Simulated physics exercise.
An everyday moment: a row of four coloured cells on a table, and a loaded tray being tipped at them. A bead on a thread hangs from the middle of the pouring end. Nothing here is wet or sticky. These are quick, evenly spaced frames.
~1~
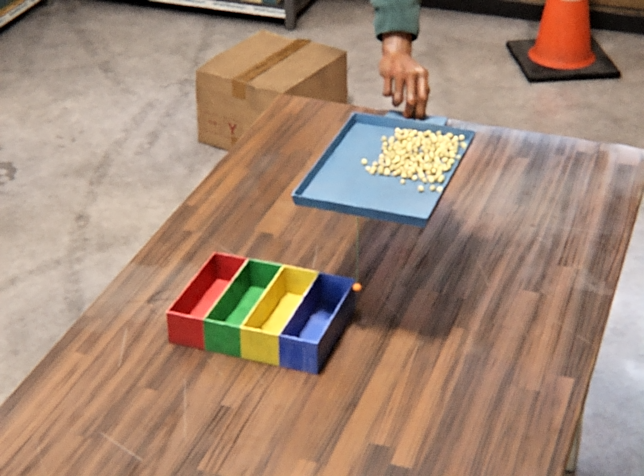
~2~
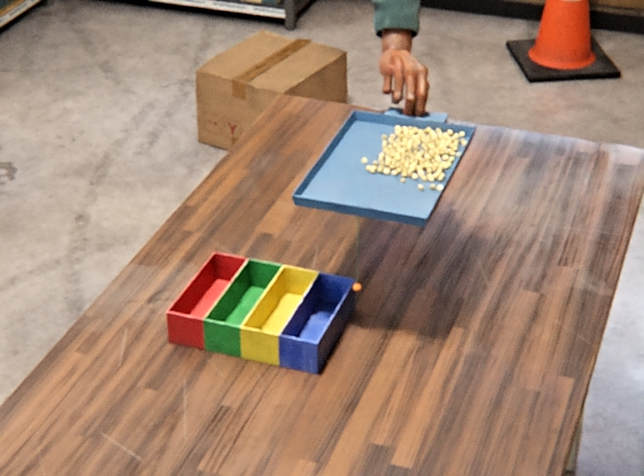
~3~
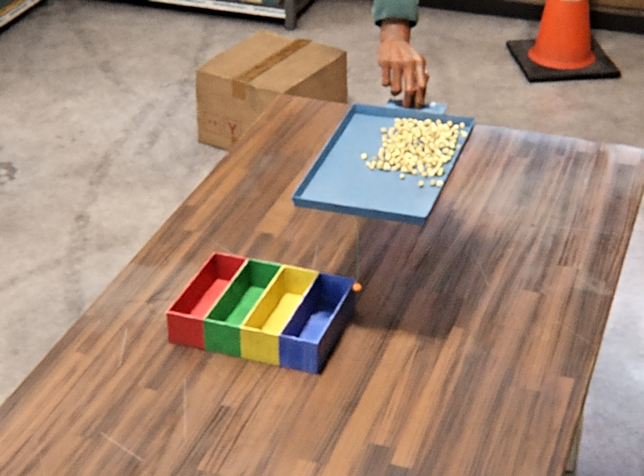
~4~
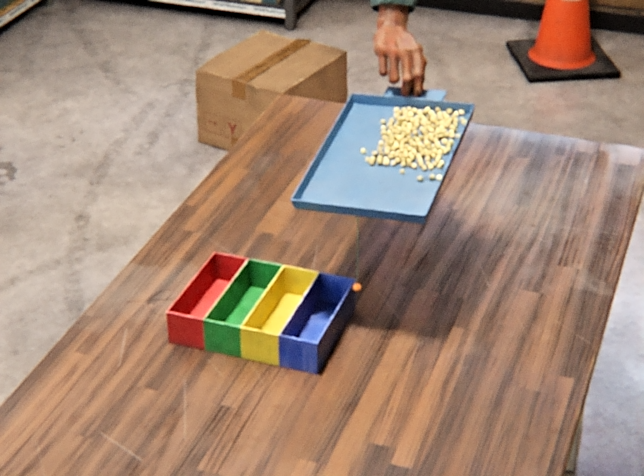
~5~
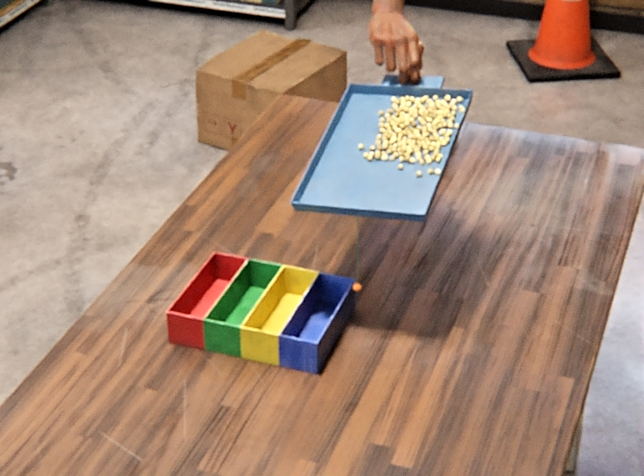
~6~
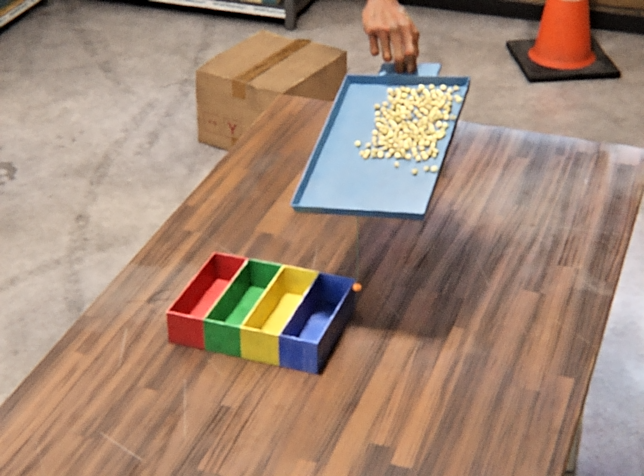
A hand gradually raises the handle end of a blue tray of pale beans.
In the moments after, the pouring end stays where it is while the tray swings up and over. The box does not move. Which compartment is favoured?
Most goes to the yellow cell.
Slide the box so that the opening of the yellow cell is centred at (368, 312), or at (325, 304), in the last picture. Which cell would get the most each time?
First the red cell, then that green cell.
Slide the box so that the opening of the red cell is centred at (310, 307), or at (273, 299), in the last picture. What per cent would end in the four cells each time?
Near 30 % and 90 %.
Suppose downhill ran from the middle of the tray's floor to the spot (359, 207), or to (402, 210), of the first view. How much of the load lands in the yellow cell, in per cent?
About 10 and 0 per cent.
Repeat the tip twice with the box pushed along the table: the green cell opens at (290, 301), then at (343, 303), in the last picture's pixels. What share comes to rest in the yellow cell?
About 10 and 0 per cent.
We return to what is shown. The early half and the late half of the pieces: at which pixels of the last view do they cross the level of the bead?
The first part at (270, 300); the rest at (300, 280).
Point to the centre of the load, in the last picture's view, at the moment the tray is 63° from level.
Near (303, 223).
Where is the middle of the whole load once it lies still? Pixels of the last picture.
Roughly at (280, 327).
Just after the last frame, tray tipped steeply; roughly half on the tray; about a tenth in the yellow cell; about a tenth in the green cell; just a few in the blue cell; roughly a third falling or outside the box.
A moment on, tray tipped past a quarter turn; roughly a quarter on the tray; roughly half in the yellow cell; about a tenth in the green cell; about a tenth in the blue cell; just a few in the red cell; about a tenth falling or outside the box.
Further on, tray tipped past a quarter turn; roughly two thirds in the yellow cell; roughly a quarter in the blue cell; about a tenth in the green cell; just a few in the red cell; just a few falling or outside the box.
When it is over, tray tipped past a quarter turn; roughly two thirds in the yellow cell; roughly a quarter in the blue cell; about a tenth in the green cell; just a few in the red cell; just a few outside the box.
